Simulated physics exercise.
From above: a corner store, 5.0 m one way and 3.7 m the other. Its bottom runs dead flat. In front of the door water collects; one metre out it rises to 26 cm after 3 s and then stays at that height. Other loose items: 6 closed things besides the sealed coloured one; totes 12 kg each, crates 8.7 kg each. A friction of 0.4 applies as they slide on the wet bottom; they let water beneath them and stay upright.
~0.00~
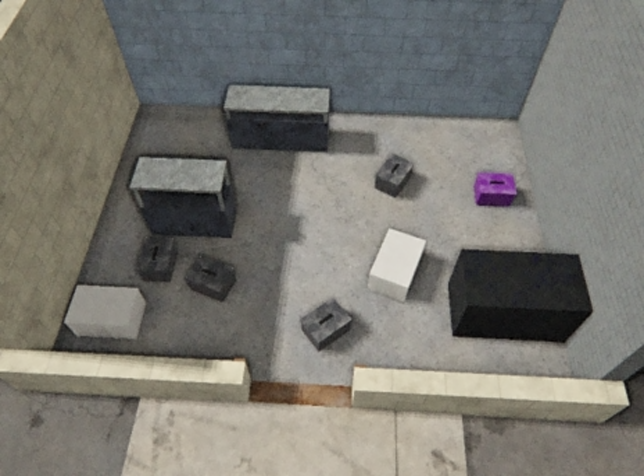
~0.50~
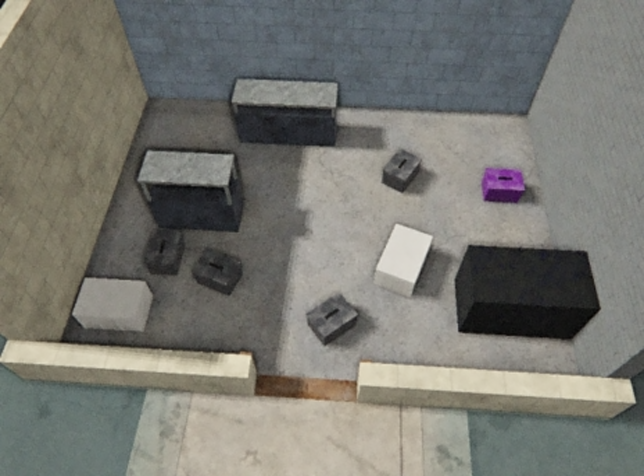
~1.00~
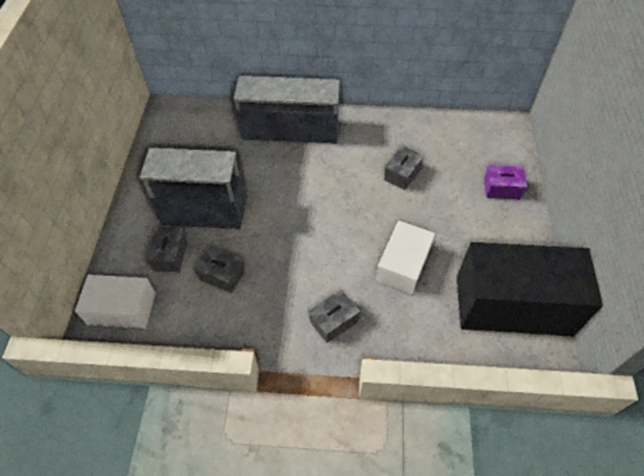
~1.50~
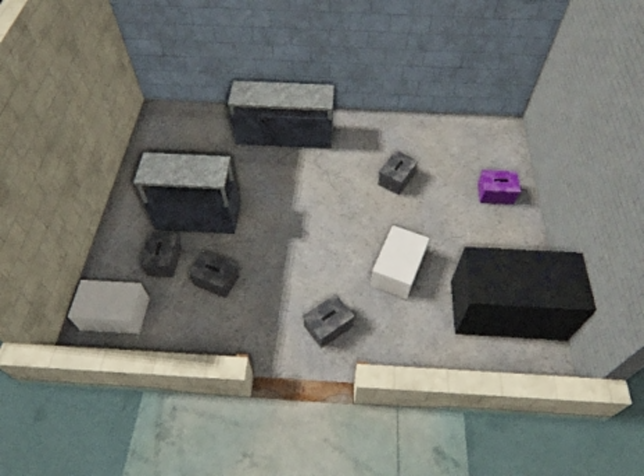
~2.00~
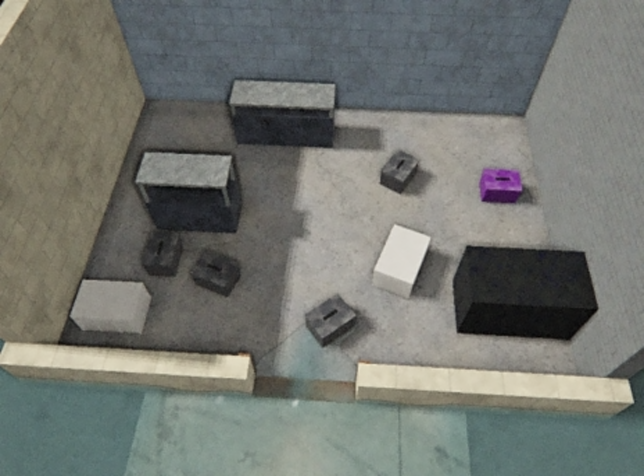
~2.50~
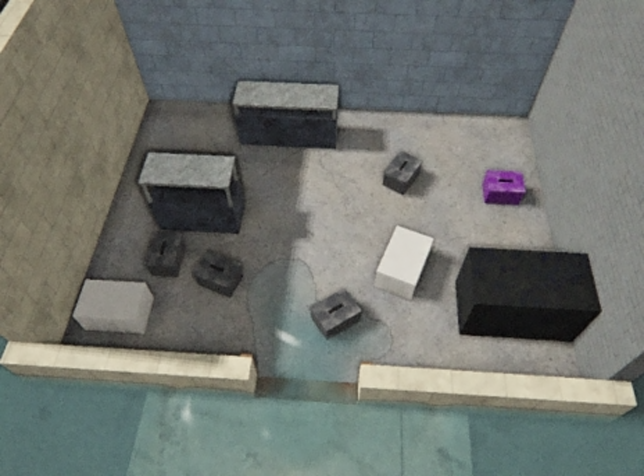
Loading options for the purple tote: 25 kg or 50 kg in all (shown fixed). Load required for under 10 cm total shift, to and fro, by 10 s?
Lower.
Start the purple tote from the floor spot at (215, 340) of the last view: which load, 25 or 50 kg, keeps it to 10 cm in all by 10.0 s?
So both weights work.
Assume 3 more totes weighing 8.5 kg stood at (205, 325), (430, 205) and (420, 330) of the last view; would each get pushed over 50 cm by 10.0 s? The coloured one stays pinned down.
The first comes out below the threshold, the second above the threshold, the third below the threshold.
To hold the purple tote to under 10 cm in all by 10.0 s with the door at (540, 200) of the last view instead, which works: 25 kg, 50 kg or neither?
In that setup just the second mass works.
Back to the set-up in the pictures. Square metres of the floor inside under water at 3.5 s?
Near 4.5 m2 in all.
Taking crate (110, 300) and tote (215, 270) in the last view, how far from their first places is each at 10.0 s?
They sit 60 cm and 0 cm away, in the order given.
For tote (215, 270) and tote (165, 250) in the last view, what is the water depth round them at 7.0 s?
About 5 and 4 cm.
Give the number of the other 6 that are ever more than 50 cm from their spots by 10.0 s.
Tally: 3.
After 3.5 s the purple tote would be 0 cm from its start with 25 kg and 0 cm from its start with 50 kg; 0 cm of water round it then.
After 4.5 s the purple tote would be 0 cm from its start with 25 kg and 0 cm from its start with 50 kg; 1 cm of water round it then.
After 7.0 s the purple tote would be 0 cm from its start with 25 kg and 0 cm from its start with 50 kg; 4 cm of water round it then.
After 10.0 s the purple tote would be 1 cm from its start with 25 kg and 0 cm from its start with 50 kg; 11 cm of water round it then.
